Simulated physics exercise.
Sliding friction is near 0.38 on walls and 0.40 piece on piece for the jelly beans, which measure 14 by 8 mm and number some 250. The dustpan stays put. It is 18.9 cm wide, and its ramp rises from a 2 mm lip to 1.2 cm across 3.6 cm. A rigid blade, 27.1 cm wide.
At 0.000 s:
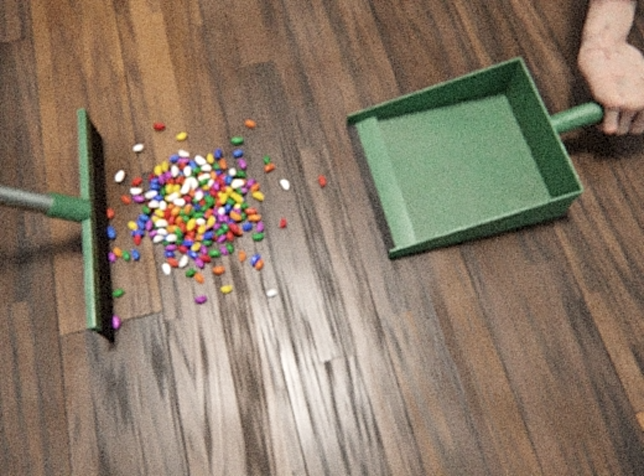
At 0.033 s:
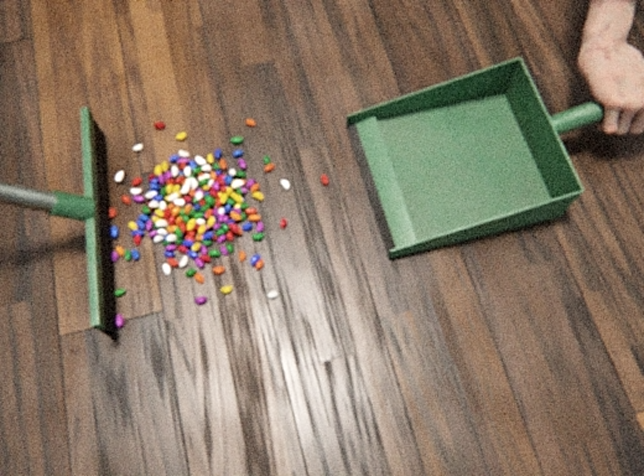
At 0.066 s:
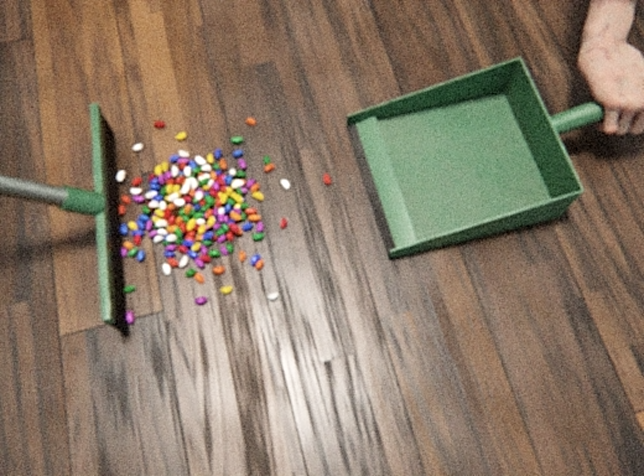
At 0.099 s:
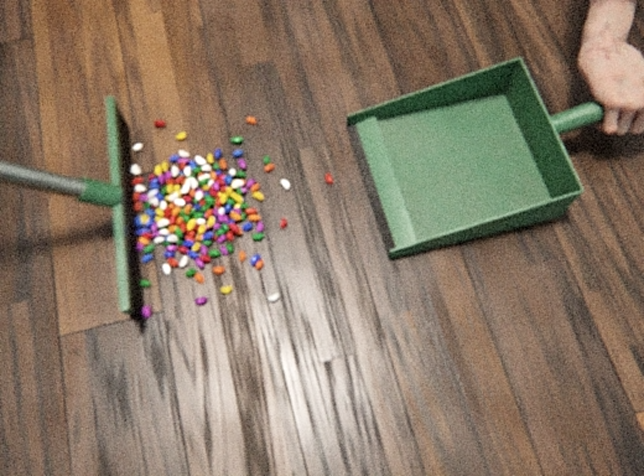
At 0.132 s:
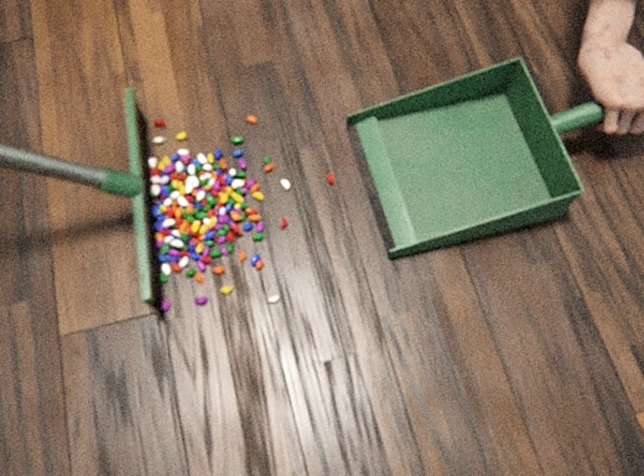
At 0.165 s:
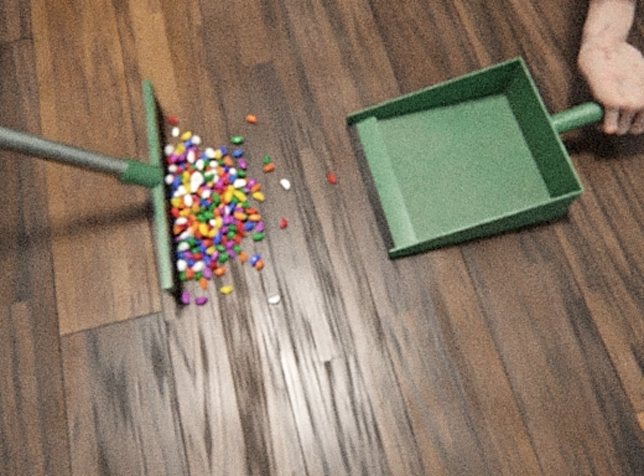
On a dark wooden floor, a green blade on a long handle slid rightward into a scattered heap of colorful candy-like pieces, bunching them together, while a hand kept a green dustpan still.
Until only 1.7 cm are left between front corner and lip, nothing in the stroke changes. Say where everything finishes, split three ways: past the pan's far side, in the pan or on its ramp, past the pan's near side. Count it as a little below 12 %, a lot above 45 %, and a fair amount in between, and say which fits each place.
Far side: A fair amount, pan: A fair amount, near side: A little.
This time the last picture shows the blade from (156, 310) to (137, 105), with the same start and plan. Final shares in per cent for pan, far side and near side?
The pan gets 40, the far side 15 and the near side 5.
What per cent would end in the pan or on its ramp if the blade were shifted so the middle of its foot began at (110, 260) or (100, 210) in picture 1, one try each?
I'd put it near 30 per cent for the first and near 20 per cent for the second.
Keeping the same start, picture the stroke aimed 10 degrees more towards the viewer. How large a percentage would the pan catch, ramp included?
My guess is some 40 percent.
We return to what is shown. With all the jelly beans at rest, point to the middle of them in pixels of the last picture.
Roughly (362, 151).
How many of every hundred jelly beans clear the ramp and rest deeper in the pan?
Estimate: Near 10 per cent of all.
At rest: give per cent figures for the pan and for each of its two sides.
In per cent - far side 35, pan 25, near side 5.
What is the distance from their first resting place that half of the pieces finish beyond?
It works out to some 24 cm.
After 0.32 s, middle of the blade 13 cm from the lip; 0 % over the lip, far side 20 %, near side 5 %.
After 0.43 s, middle of the blade 5 cm from the lip; 0 % over the lip, far side 30 %, near side 5 %.
Then, at 0.67 s, middle of the blade 3 cm from the lip; 25 % over the lip, far side 35 %, near side 5 %.
In the end, at 2.7 s, far side 35 %, pan 25 %, near side 5 %, in front of the lip or behind the blade 35 %.
